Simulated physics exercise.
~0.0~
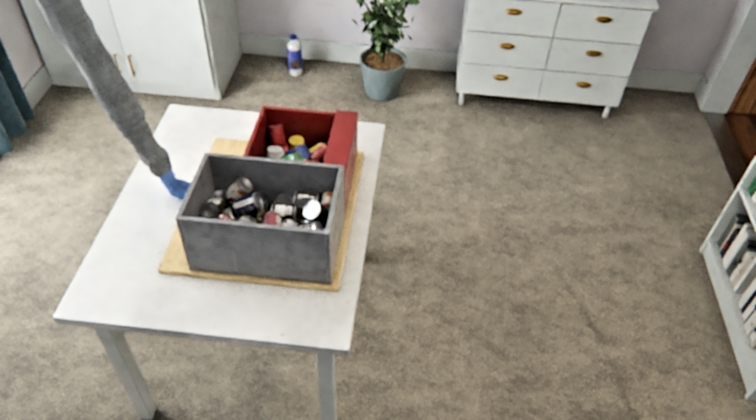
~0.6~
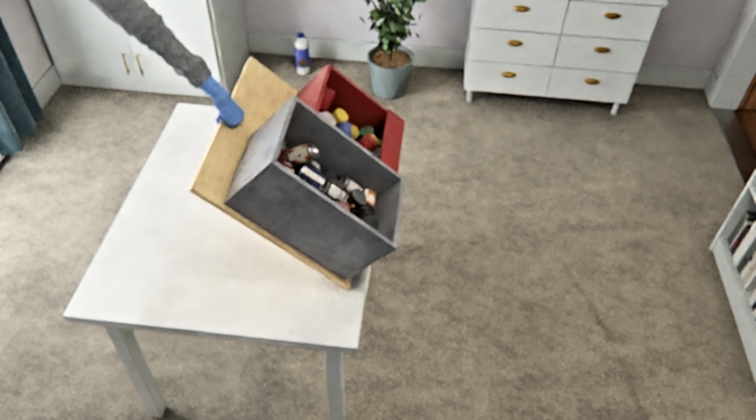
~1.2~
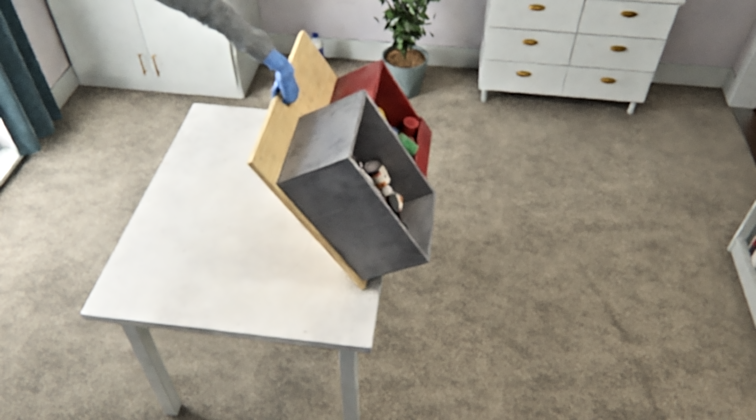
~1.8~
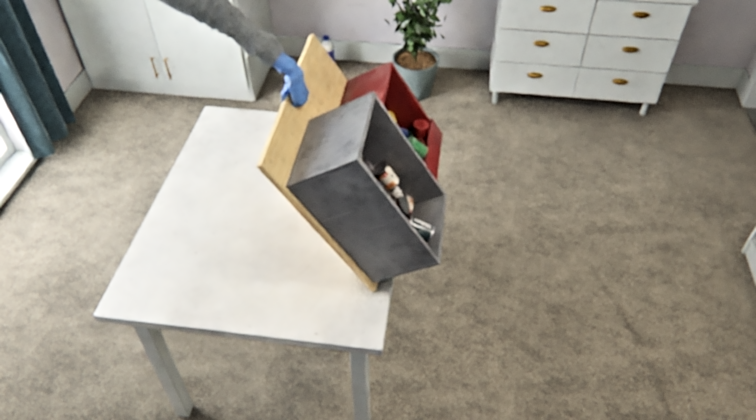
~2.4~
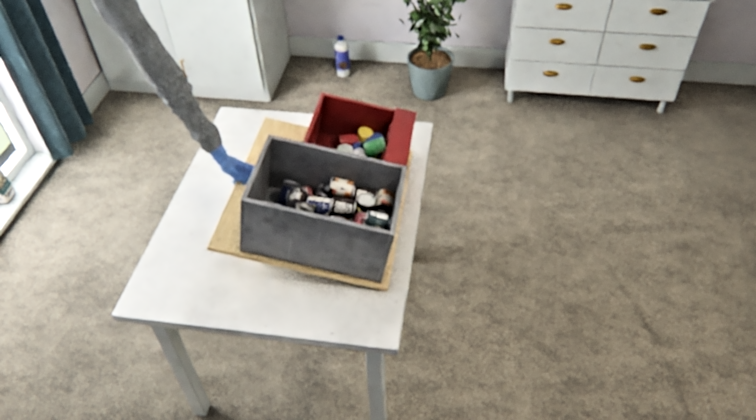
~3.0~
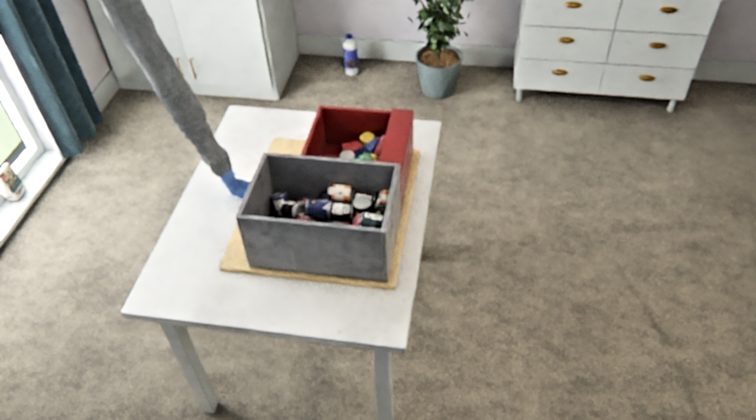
In a carpeted room with white drawers and a potted plant, a white table holds a wooden board carrying a grey crate of small tins and a red crate of little jars behind it. A grey-sleeved arm with a blue hand grips the board's left end and raises it, tipping both crates to the right. The board leans steeply and stays there briefly, the contents still inside, as the view drifts slightly left. The arm then lowers the board until it rests flat on the table again, with the tins and jars still in their crates.
